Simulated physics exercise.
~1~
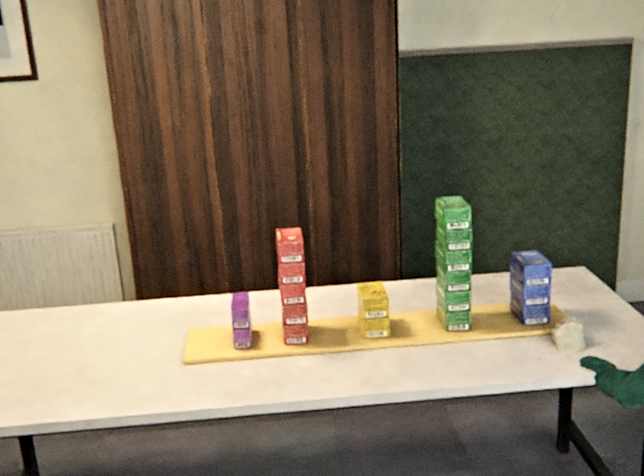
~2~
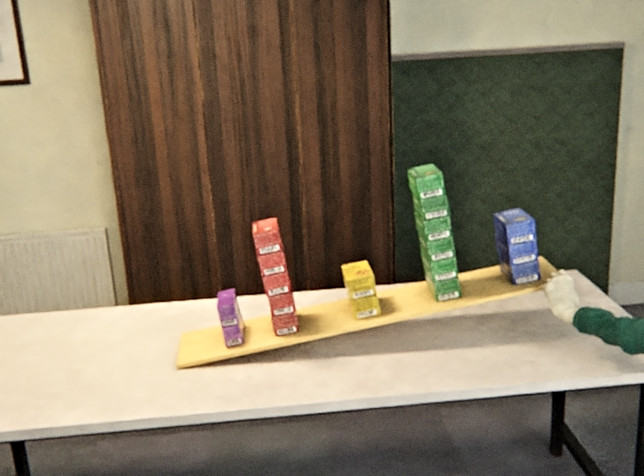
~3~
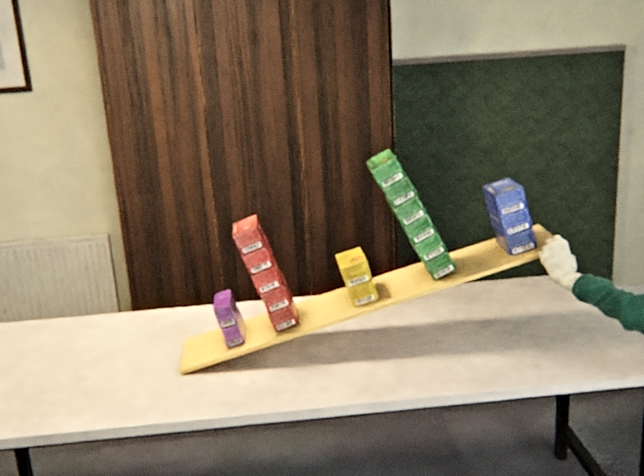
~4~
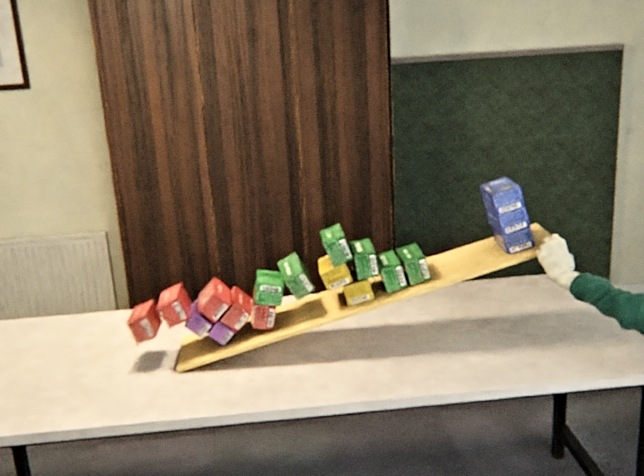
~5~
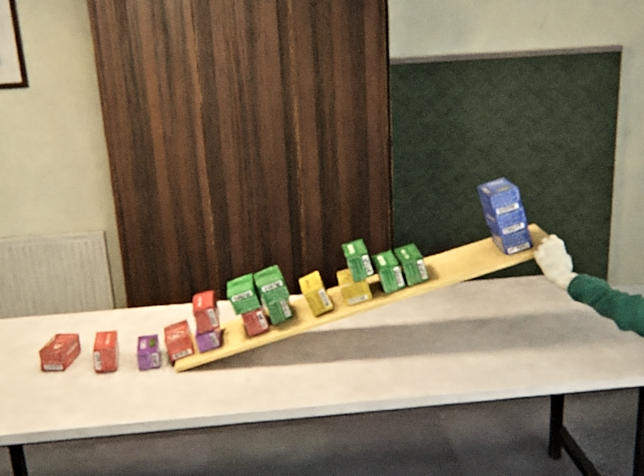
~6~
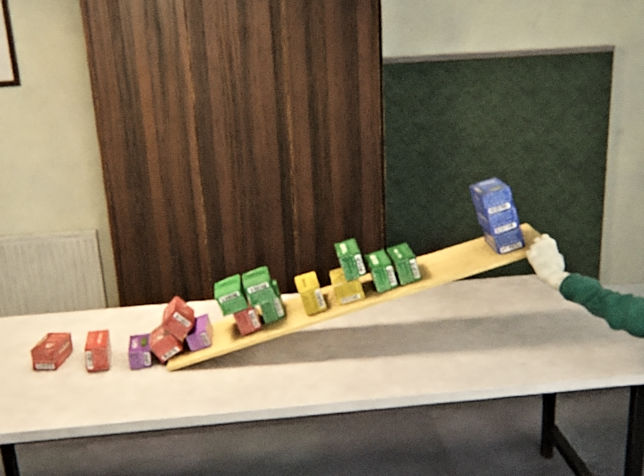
At the start, five piles of small boxes, purple, red, yellow, green and blue from left to right, stand on a board lying on a white table. A gloved hand in a green sleeve takes the board's right end and raises it, so the piles begin to lean left. As the slope steepens, the tall green and red piles tip furthest, then topple down the board, knocking into the shorter ones. Red and purple boxes tumble off the low end onto the table. At the end, green and yellow boxes lie scattered along the slope, while the blue pile still stands near the hand.
